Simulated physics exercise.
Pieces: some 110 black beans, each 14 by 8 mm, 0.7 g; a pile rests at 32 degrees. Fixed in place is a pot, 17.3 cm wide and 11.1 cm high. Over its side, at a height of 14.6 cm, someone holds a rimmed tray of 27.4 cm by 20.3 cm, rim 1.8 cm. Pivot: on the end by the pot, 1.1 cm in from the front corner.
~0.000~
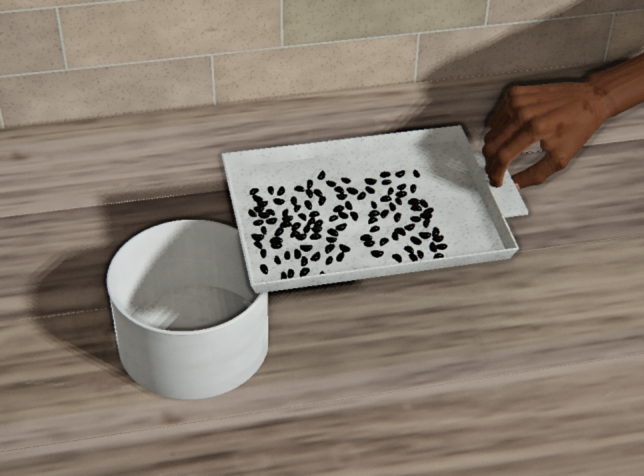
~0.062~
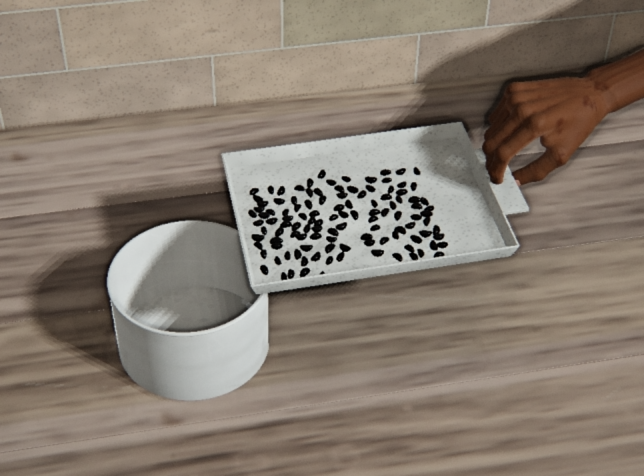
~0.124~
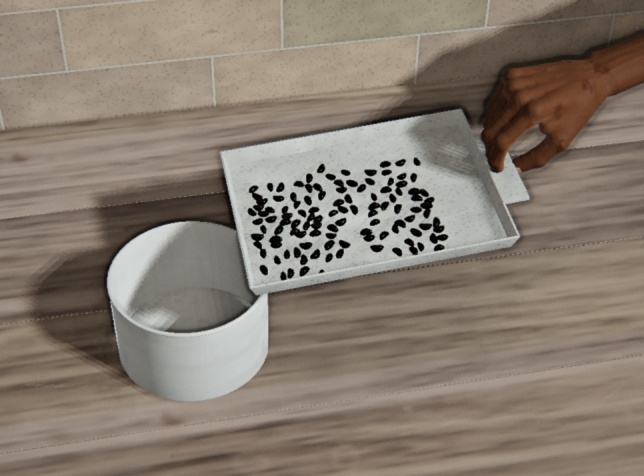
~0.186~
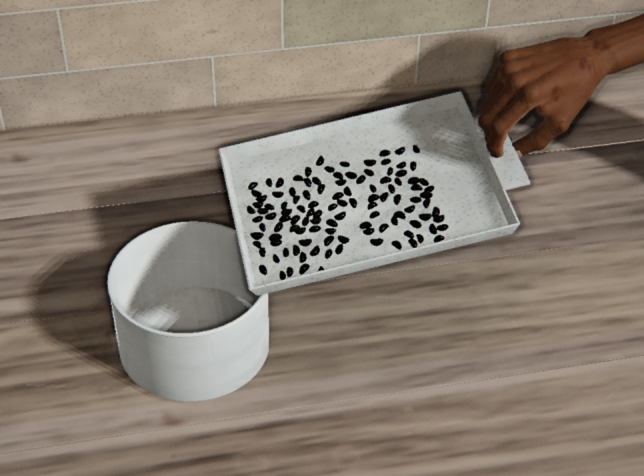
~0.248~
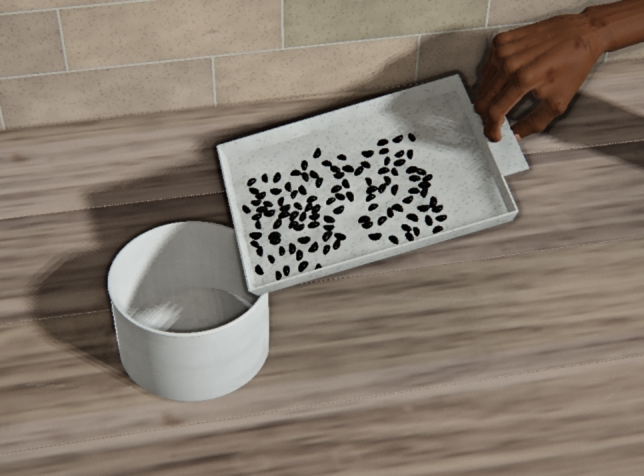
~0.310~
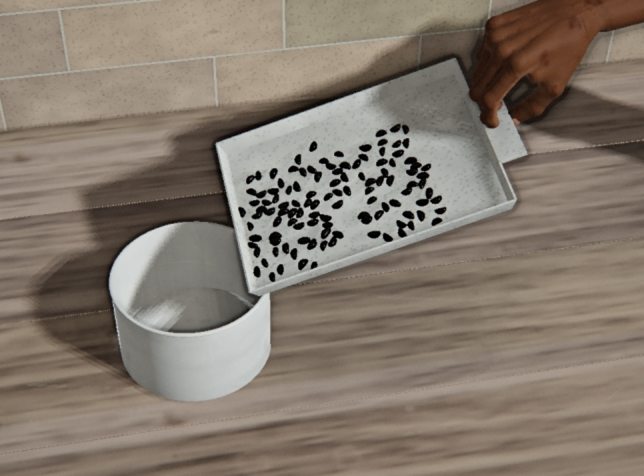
The clip opens on a hand at the right holding a pale rimmed tray of scattered black beans above a wooden surface, its left end by a round white pot. The hand raises the right end, tilting the tray steadily down toward the left, while the beans shift only slightly.
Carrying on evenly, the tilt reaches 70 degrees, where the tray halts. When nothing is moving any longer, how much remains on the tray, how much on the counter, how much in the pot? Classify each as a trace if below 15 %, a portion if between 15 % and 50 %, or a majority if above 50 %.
Tray: A portion. Counter: A portion. Pot: A portion.
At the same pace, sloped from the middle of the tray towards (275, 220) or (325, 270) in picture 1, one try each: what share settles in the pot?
Approximately 25 percent, then 0 percent.
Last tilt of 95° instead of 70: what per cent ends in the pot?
About 60 in a hundred would end up in the pot.
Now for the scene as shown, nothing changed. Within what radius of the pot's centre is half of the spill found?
That comes to near 18 cm.
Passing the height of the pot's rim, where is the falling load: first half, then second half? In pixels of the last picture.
(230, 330) first, (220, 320) later, roughly.
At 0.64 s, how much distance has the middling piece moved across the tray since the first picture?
It has moved some 7 cm from its start.
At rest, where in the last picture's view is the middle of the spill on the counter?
Somewhere around (210, 451), I'd say.
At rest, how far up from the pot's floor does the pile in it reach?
Roughly 1.0 centimetres.
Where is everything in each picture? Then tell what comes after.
The first picture shows tray tilt 0 degrees, front corners at (256, 280) and (511, 246); middle of the pieces at (344, 216); pot at (188, 274).
The second picture shows tray tilt 1 degrees, front corners at (256, 281) and (512, 243); middle of the pieces at (344, 215).
The third picture shows tray tilt 5 degrees, front corners at (255, 283) and (512, 234), lowest corner left front; middle of the pieces at (343, 210).
The fourth picture shows tray tilt 10 degrees, front corners at (254, 284) and (512, 221), lowest corner left front; middle of the pieces at (343, 203).
The fifth picture shows tray tilt 14 degrees, front corners at (253, 285) and (511, 209), lowest corner left front; middle of the pieces at (341, 197).
The sixth picture shows tray tilt 19 degrees, front corners at (254, 286) and (509, 197), lowest corner left front; middle of the pieces at (338, 205); pot at (190, 276). The tray's pace is about 75 degrees a second.
After 0.64 s, tilt 44 degrees; the tray holds 100 %, the pot 0 %.
After 0.86 s, tilt 61 degrees; the tray holds 95 %, the pot 0 %.
Then, at 1.19 s, tilt 70 degrees; the tray holds 50 %, the pot 15 %.
By 2.3 s all is still; tray 35 %, counter 30 %, pot 35 %.
